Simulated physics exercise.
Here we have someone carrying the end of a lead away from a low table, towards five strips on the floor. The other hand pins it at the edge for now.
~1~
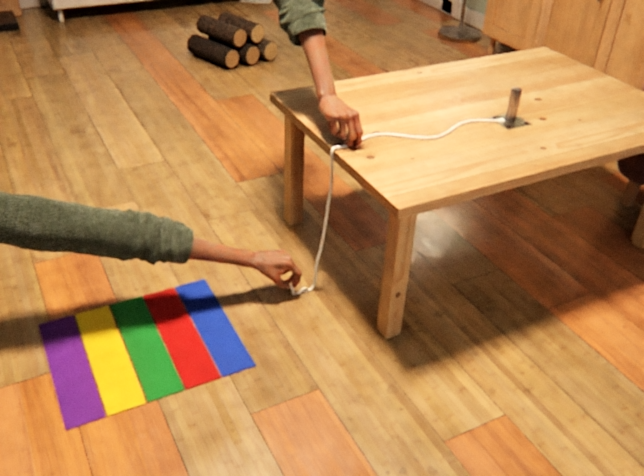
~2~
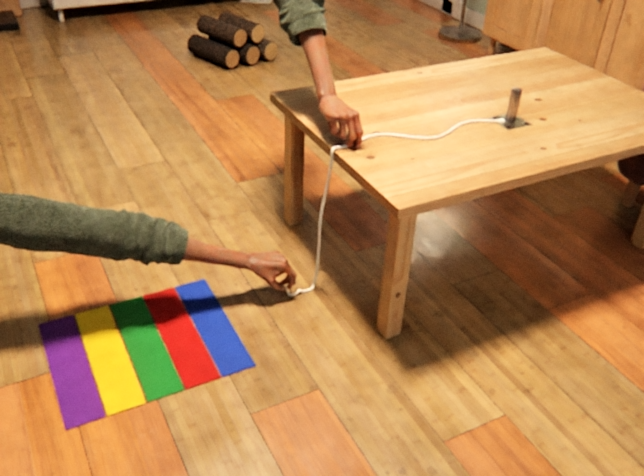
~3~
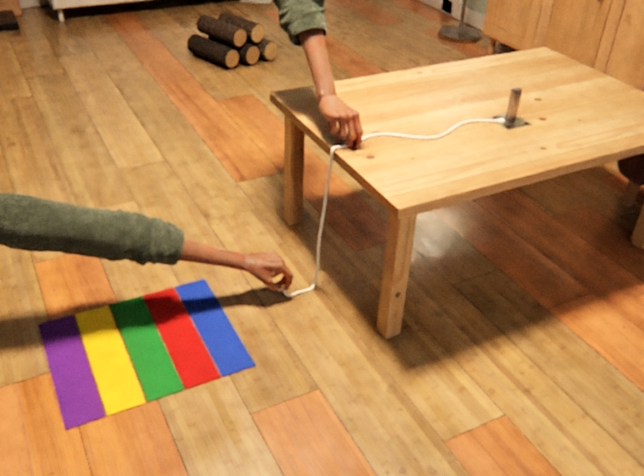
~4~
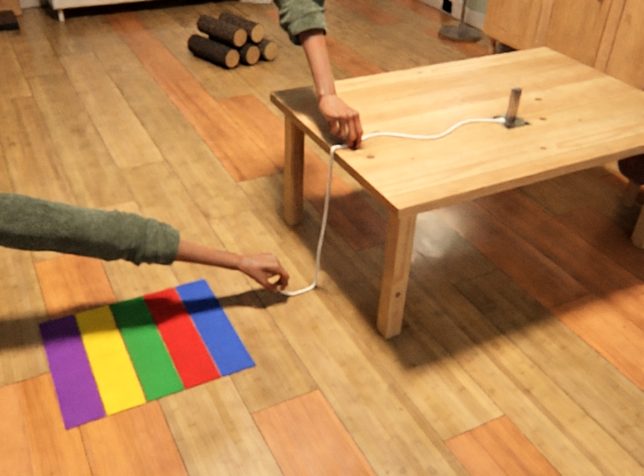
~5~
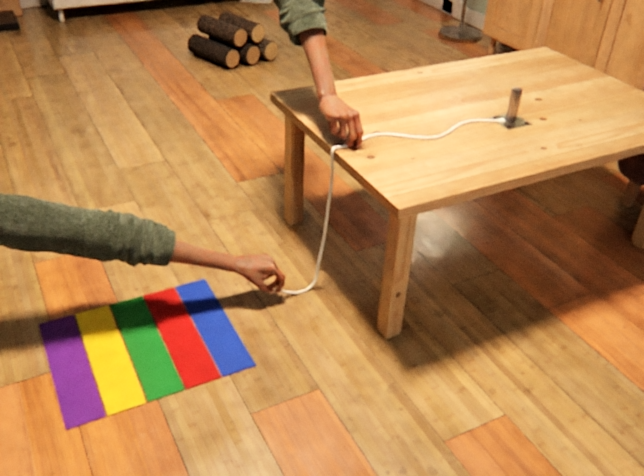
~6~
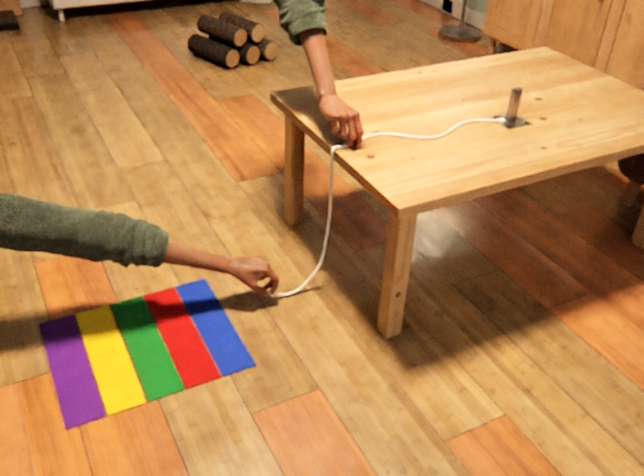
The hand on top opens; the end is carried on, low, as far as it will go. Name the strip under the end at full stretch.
The end stops over the red strip.
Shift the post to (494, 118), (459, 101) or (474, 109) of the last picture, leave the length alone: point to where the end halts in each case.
In that order: (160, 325), (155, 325) and (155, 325).
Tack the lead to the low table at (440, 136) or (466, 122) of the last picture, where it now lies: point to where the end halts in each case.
The places are (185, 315) and (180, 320).
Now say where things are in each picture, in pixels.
End (291, 285); blue (229, 354); red (195, 365); green (158, 377); yellow (120, 389); purple (80, 402), in the first frame.
End (286, 287); lead through (475, 121) (434, 138) (372, 136) (331, 167) (320, 226) (316, 274), in the second frame.
End (283, 288), in the third frame.
End (279, 289); lead through (475, 121) (434, 138) (372, 135) (331, 166) (324, 225) (317, 274), in the fourth frame.
End (275, 290), in the fifth frame.
End (269, 292); lead through (476, 121) (434, 138) (373, 135) (332, 166) (329, 224) (314, 274), in the sixth frame.
Early on, end near (239, 300); short of the strips.
Midway, end near (199, 312); over blue.
At the end of the slack, end near (176, 319); over red. It gets as far as the red strip.
